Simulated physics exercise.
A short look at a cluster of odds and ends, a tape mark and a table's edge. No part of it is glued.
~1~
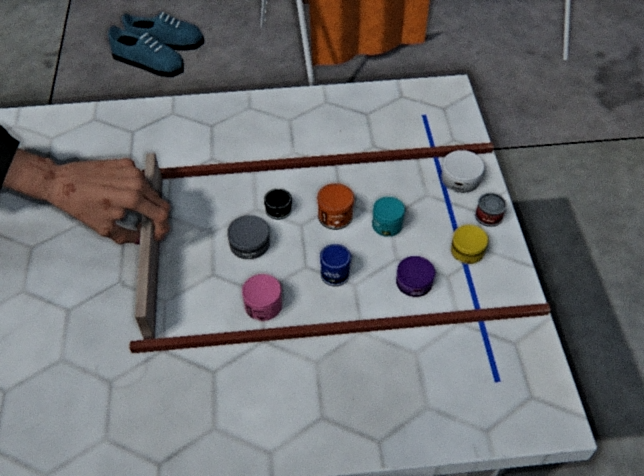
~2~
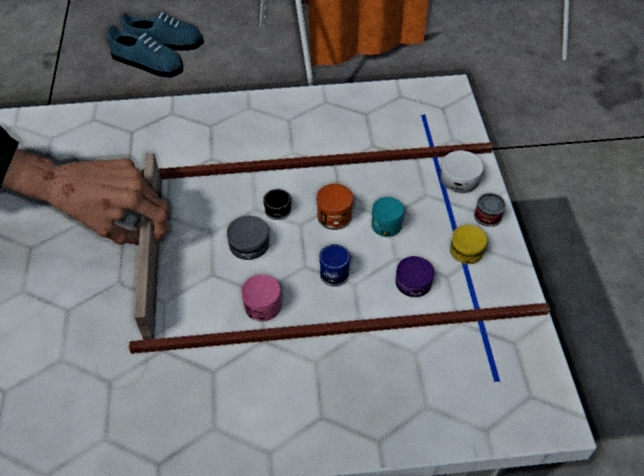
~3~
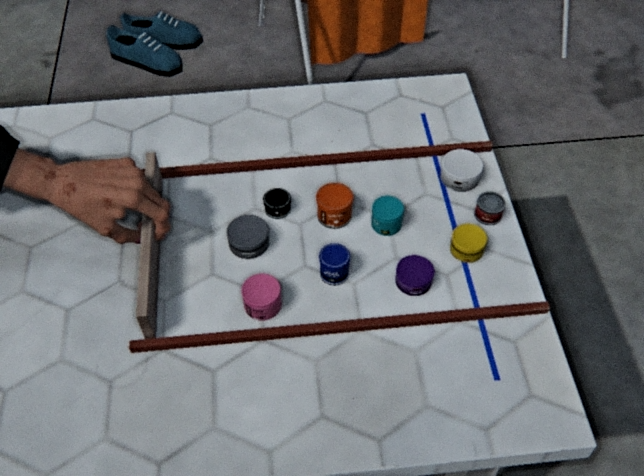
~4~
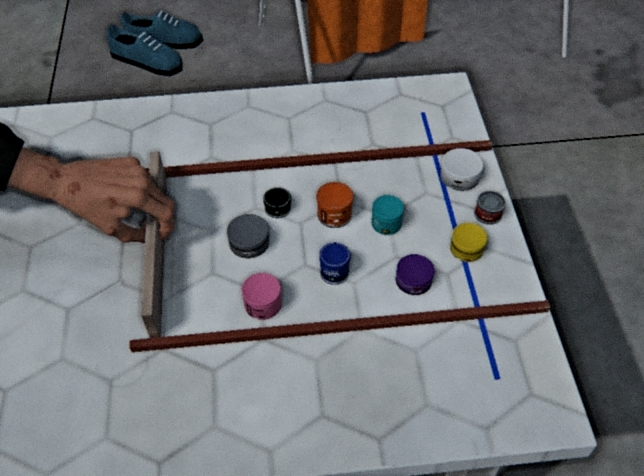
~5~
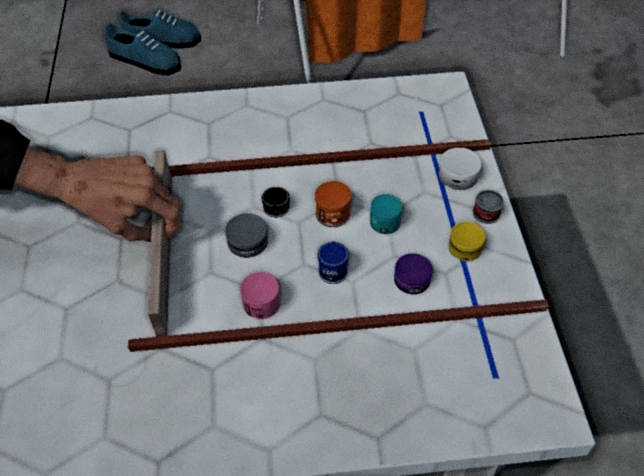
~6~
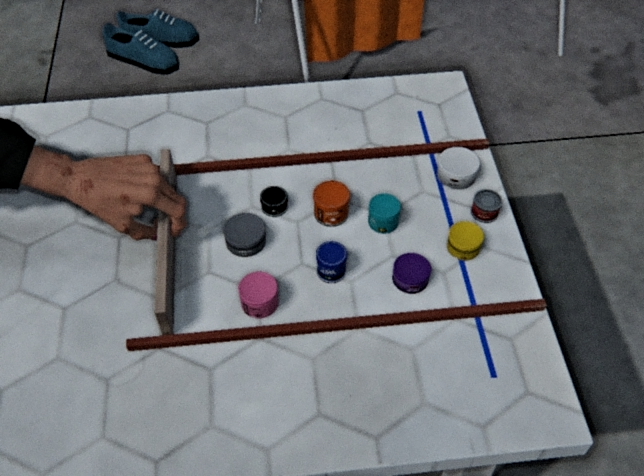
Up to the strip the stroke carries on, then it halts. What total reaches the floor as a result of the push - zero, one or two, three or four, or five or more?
Pieces going over the end will number one or two.
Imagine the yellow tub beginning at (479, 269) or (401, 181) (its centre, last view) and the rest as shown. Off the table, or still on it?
Well, the yellow tub is gone in the first case and stays aboard in the second.
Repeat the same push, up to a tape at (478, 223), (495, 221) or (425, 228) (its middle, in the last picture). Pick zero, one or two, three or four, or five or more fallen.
Lab note - count per position: Three or four; at least five; zero.
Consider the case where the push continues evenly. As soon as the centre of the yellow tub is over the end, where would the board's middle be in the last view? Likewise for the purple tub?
Yellow tub over the end: About (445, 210). Purple tub over the end: About (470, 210).
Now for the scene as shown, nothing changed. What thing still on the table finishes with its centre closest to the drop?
That's the turquoise tub.
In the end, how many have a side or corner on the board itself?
Number: 4.
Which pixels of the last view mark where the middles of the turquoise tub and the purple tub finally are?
First (509, 215), then (510, 258).
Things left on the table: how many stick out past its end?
Number: 1.
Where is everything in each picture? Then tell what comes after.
The first frame shows red tin (491, 210); white tub (462, 172); yellow tub (469, 244); board (150, 241); tape (456, 229).
The second frame shows white tub (461, 172); pink tub (262, 298).
The third frame shows yellow tub (468, 243); purple tub (415, 275).
The fourth frame shows red tin (490, 208); grey tub (249, 236).
The fifth frame shows white tub (460, 169); board (161, 238).
The sixth frame shows red tin (486, 206); white tub (458, 168); yellow tub (465, 241); board (167, 237); tape (452, 225).
Early on, none off yet; red tin at rest near (486, 206); white tub at rest near (458, 168); yellow tub at rest near (465, 241).
A while later, none off yet; red tin at rest near (486, 206); white tub at rest near (458, 168); yellow tub travelled a little near (481, 240).
Finally, the number that fall off is one or two; lost, yellow tub and red tin.
